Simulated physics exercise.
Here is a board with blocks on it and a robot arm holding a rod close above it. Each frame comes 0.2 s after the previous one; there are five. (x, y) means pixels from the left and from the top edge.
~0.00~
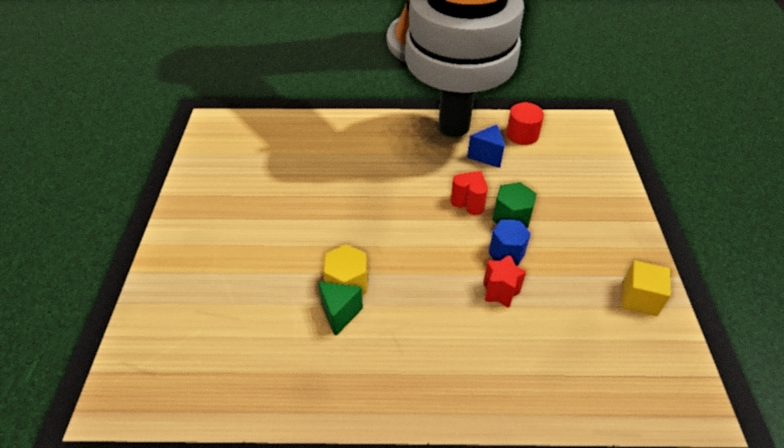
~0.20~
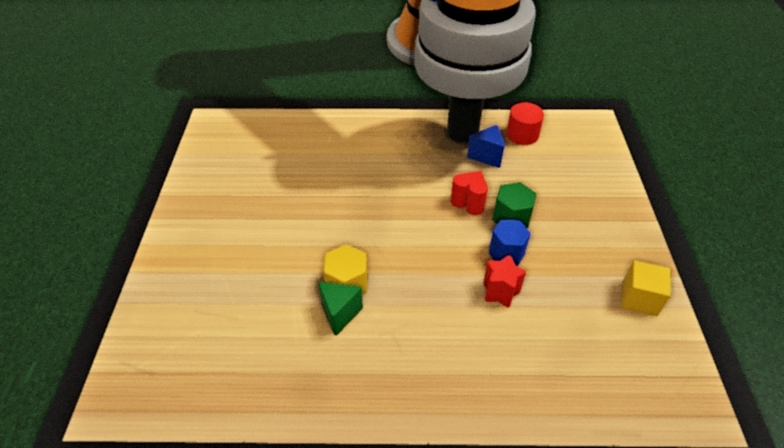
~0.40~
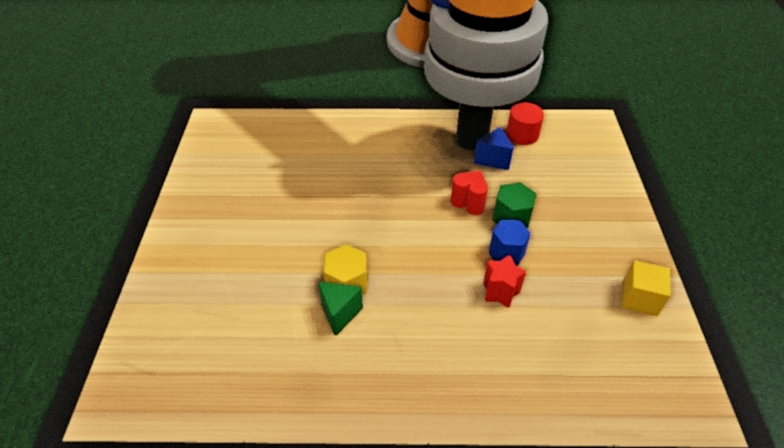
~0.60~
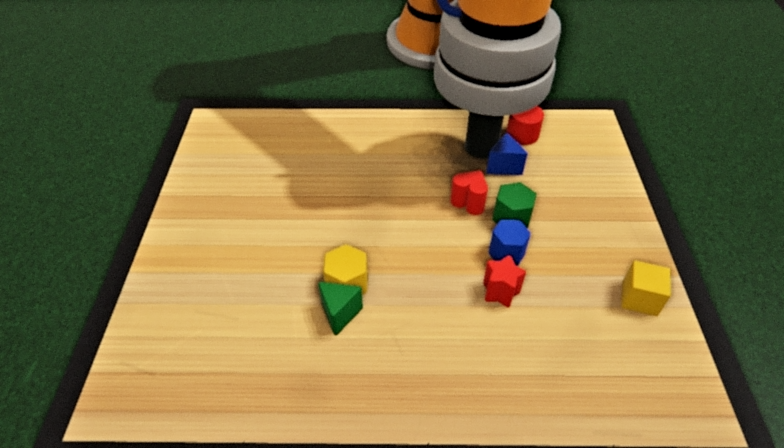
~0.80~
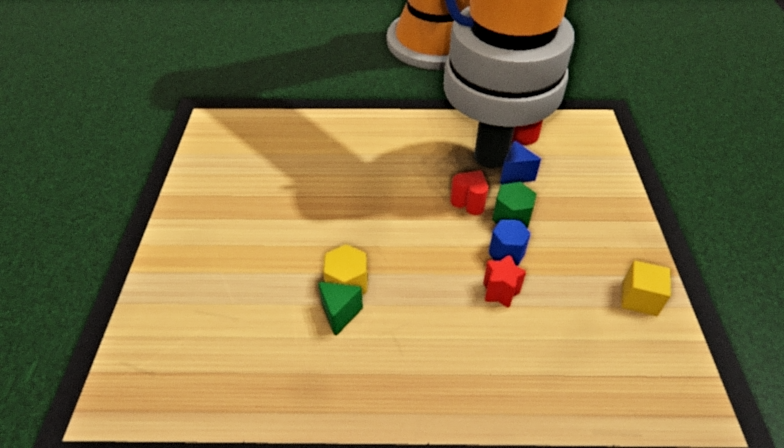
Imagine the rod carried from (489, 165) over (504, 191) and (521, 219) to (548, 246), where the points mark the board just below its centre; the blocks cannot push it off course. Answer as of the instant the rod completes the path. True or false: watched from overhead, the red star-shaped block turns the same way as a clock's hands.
Verdict: False.
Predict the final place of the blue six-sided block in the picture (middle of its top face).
In the picture, it is at (502, 262).
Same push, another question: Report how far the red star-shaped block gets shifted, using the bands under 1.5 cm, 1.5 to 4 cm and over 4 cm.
It shifts by 1.5 to 4 cm.
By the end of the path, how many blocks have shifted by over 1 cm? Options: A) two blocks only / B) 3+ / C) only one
The one that fits is B, 3+.
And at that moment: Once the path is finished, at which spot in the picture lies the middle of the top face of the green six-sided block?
The middle of its upper face will lie at (539, 252).
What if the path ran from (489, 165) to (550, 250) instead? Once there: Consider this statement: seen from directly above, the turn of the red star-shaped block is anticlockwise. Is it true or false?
True.
What follows on the original path. One third of the way, rod (506, 183); blue triangular piece (536, 161), turned 30° anticlockwise.
Two thirds of the way, rod (523, 211); red star-shaped block (503, 280); blue six-sided block (508, 251), turned 15° clockwise; green six-sided block (527, 226), turned 30° clockwise; blue triangular piece (536, 161), turned 35° anticlockwise.
At the end, rod (551, 238); red star-shaped block (496, 289), turned 40° anticlockwise; blue six-sided block (502, 262), turned 50° clockwise; green six-sided block (539, 252), turned 65° clockwise; blue triangular piece (536, 161), turned 35° anticlockwise.
